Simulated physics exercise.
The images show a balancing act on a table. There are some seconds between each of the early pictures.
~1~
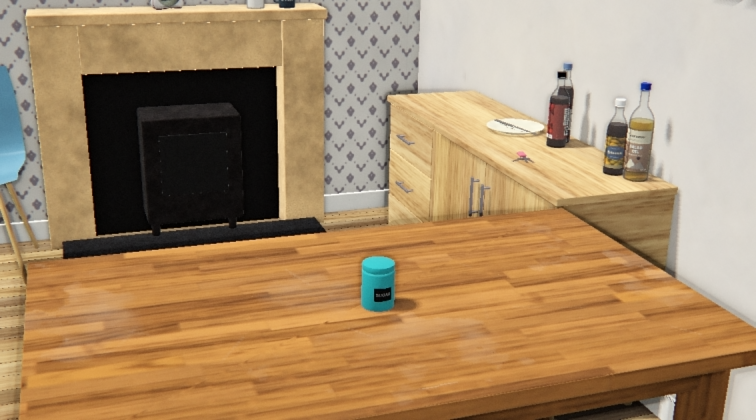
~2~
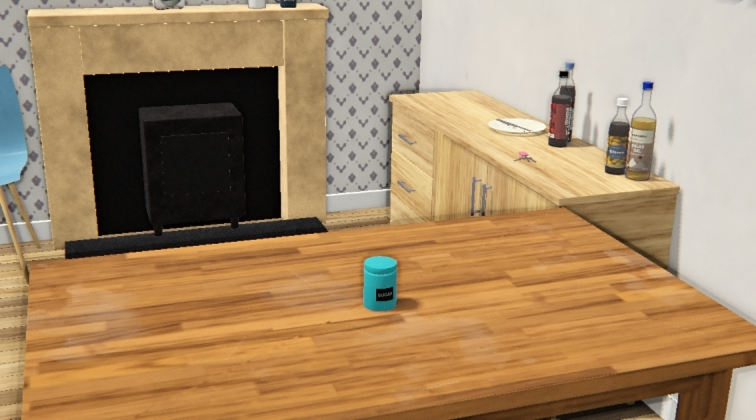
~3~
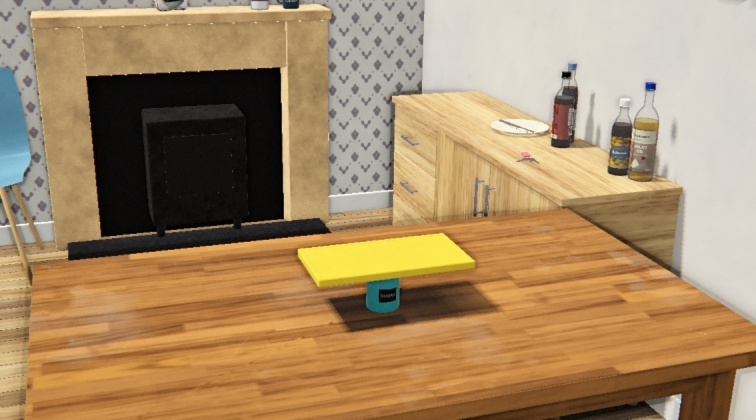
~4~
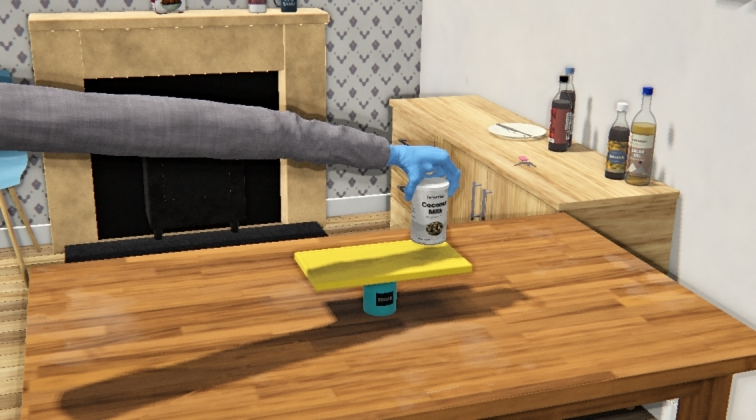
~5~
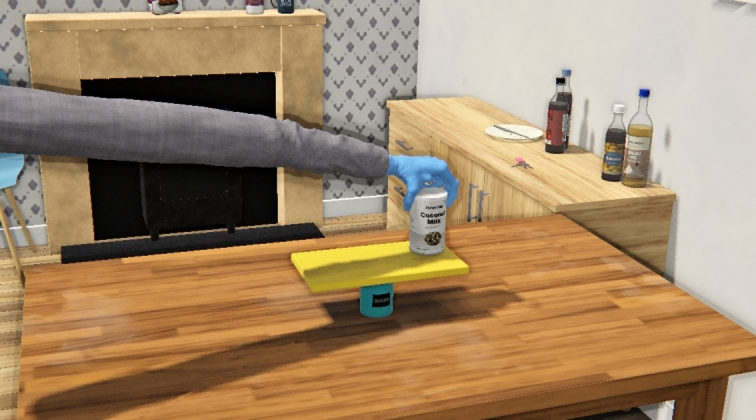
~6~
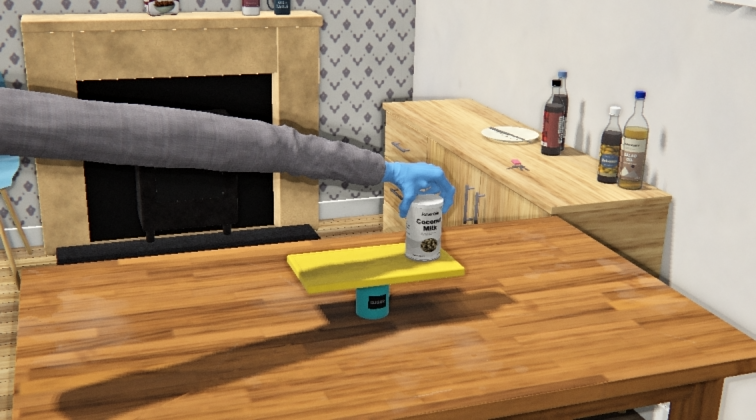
At first, a turquoise jar stands alone on a wooden table, and then a yellow board appears balanced across its top. A blue-gloved hand on a grey-sleeved arm reaches in from the left, holding a white tin above the board's right side, and lowers it slightly onto the board, still gripping it.
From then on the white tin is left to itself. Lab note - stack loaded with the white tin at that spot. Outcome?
Outcome: Toppled.
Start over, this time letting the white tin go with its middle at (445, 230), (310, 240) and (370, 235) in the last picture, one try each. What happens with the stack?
It goes over first, goes over second and remains upright third.
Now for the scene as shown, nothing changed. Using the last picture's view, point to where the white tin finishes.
Near (520, 266).
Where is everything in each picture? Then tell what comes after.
In the first frame, the last thing is not in view yet; turquoise jar (378, 284).
In the second frame, the last thing is not in view yet; turquoise jar (380, 284).
In the third frame, the last thing is not in view yet; turquoise jar (383, 285).
In the fourth frame, on its way; white tin (429, 211); turquoise jar (380, 288).
In the fifth frame, on its way; white tin (428, 221); turquoise jar (377, 289).
In the sixth frame, in place under the hand; white tin (424, 227); turquoise jar (373, 291).
Then, 0.30 s later than the last frame, white tin now fallen; yellow lid tilted by 43°.
Then, 0.50 s later than the last frame, yellow lid tilted by 41°.
Then, 0.60 s later than the last frame, yellow lid tilted by 18°.
Then, 1.00 s later than the last frame, yellow lid now fallen.
When it is over, fallen, white tin and yellow lid; turquoise jar as before. End places, in pixels of the last picture, white tin near (520, 267). The stack loses its balance.
